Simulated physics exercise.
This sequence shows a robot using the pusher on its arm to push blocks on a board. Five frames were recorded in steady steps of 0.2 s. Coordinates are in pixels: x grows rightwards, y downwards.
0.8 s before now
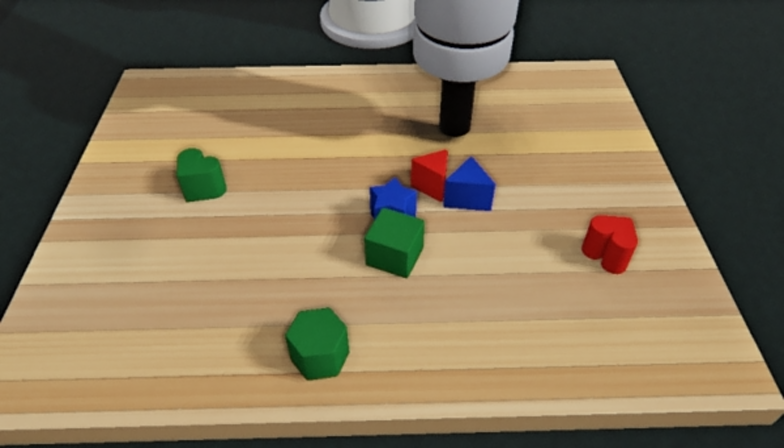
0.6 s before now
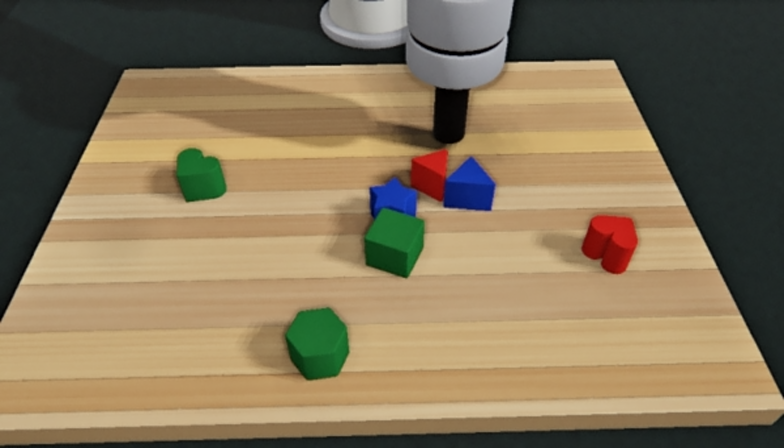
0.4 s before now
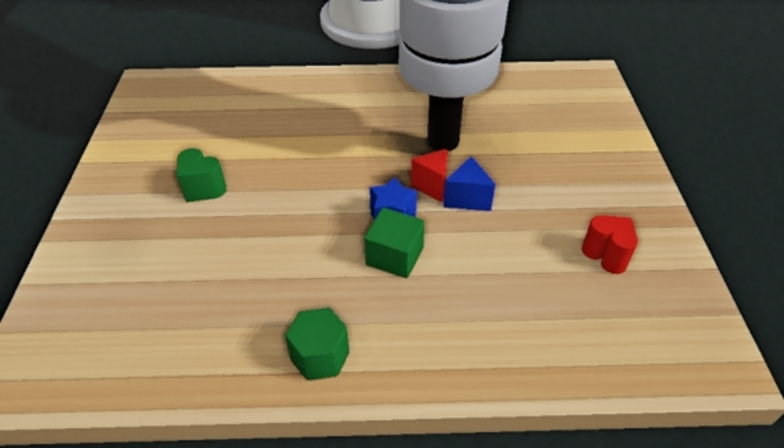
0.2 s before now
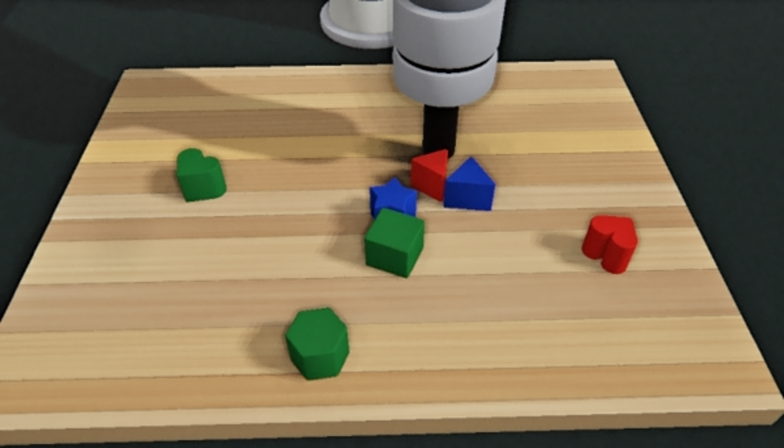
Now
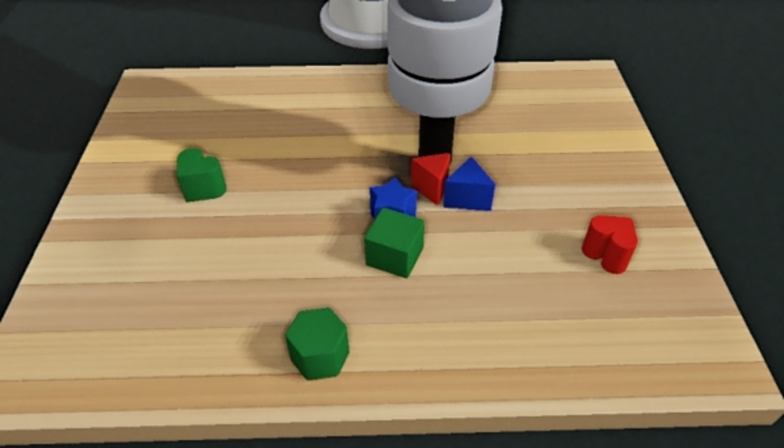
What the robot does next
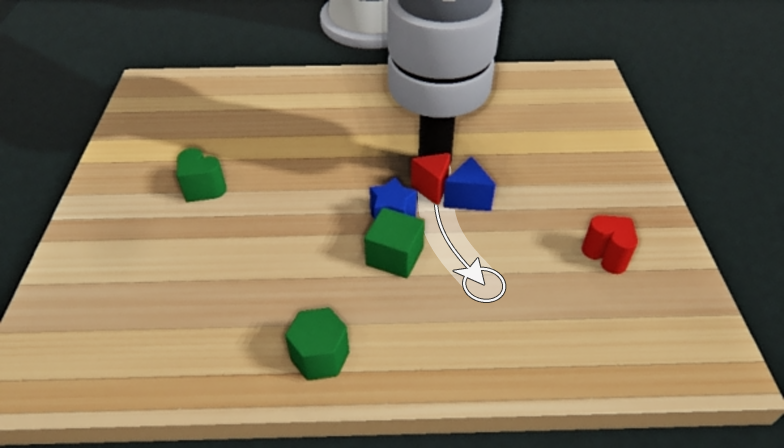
A robot arm slid its black pusher slowly forward and slightly left over a wooden board until it reached the red triangle, which shifted barely at all, while the other colored blocks stayed still.
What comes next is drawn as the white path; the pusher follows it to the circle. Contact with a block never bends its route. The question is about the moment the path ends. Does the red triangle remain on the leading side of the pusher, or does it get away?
In the end it is beside or behind the pusher.
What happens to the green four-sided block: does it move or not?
Once the path ends, it is somewhere new.
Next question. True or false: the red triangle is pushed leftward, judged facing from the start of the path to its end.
This is false.
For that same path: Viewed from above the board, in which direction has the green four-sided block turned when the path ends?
Clockwise from above.
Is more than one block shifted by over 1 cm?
Yes, that is how it ends up.
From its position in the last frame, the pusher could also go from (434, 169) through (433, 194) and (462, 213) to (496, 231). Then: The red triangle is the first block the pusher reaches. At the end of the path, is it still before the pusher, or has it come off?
Answer: Slipped away.
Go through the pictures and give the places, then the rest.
The first picture shows pusher tip (455, 128); block tops, blue star block (392, 194); green four-sided block (395, 229); red triangle (434, 160); blue triangle (471, 173).
The second picture shows pusher (449, 134); blocks unchanged.
The third picture shows pusher (443, 142); blocks unchanged.
The fourth picture shows pusher (439, 151); blocks unchanged.
The fifth picture shows pusher (434, 163); blue star block (392, 194); green four-sided block (395, 229); red triangle (434, 163); blue triangle (471, 173).
Path on the board, from (434, 169) by way of (436, 205) and (450, 245) to (484, 285).
The first path, step by step. One third of the way, pusher (437, 197); blue star block (388, 195); red triangle (428, 200), turned 40° clockwise; blue triangle (474, 176), turned 25° anticlockwise.
Two thirds of the way, pusher (452, 237); blue star block (388, 195); green four-sided block (389, 242), turned 35° clockwise; red triangle (438, 241), turned 50° clockwise; blue triangle (475, 177), turned 35° anticlockwise.
At the end, pusher (486, 276); blue star block (388, 195); green four-sided block (389, 242), turned 35° clockwise; red triangle (437, 249), turned 70° clockwise; blue triangle (475, 177), turned 35° anticlockwise.
